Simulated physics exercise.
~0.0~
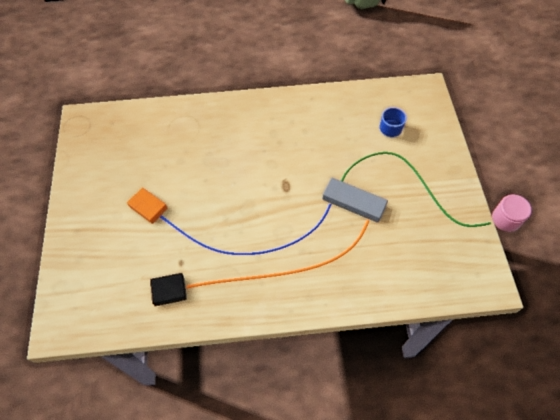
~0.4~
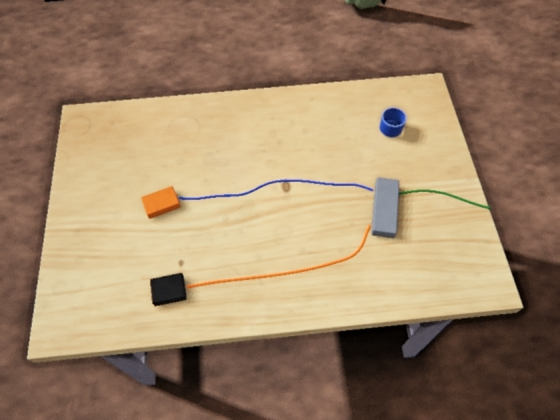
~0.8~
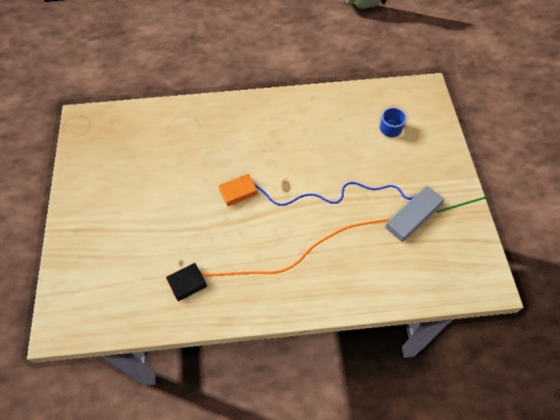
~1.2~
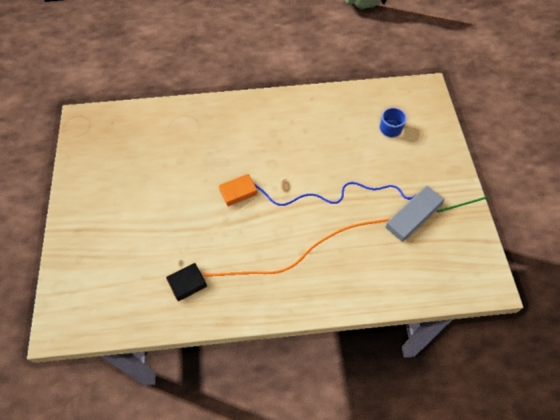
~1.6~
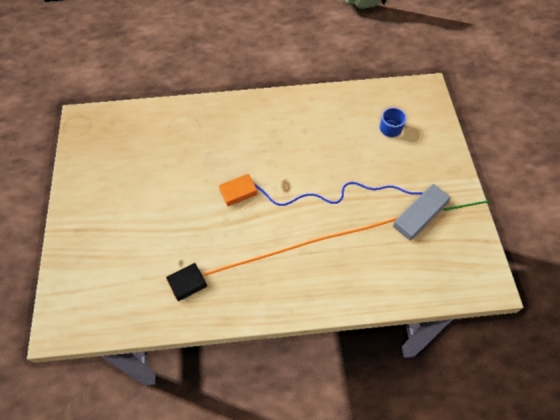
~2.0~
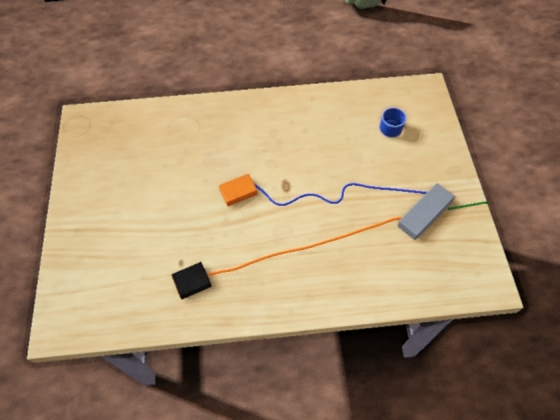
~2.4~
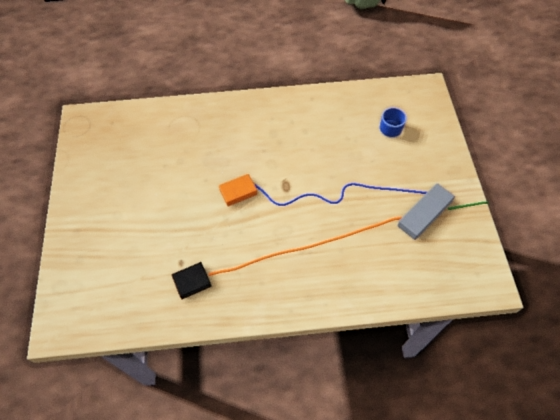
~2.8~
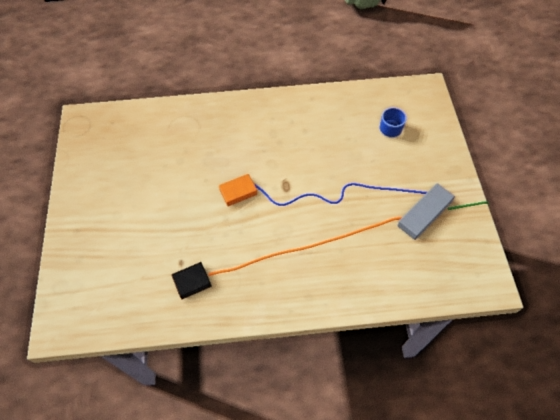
On a wooden table, a pink cylinder dropping off the right edge, its cable dragging the grey strip, orange block and black block rightward.
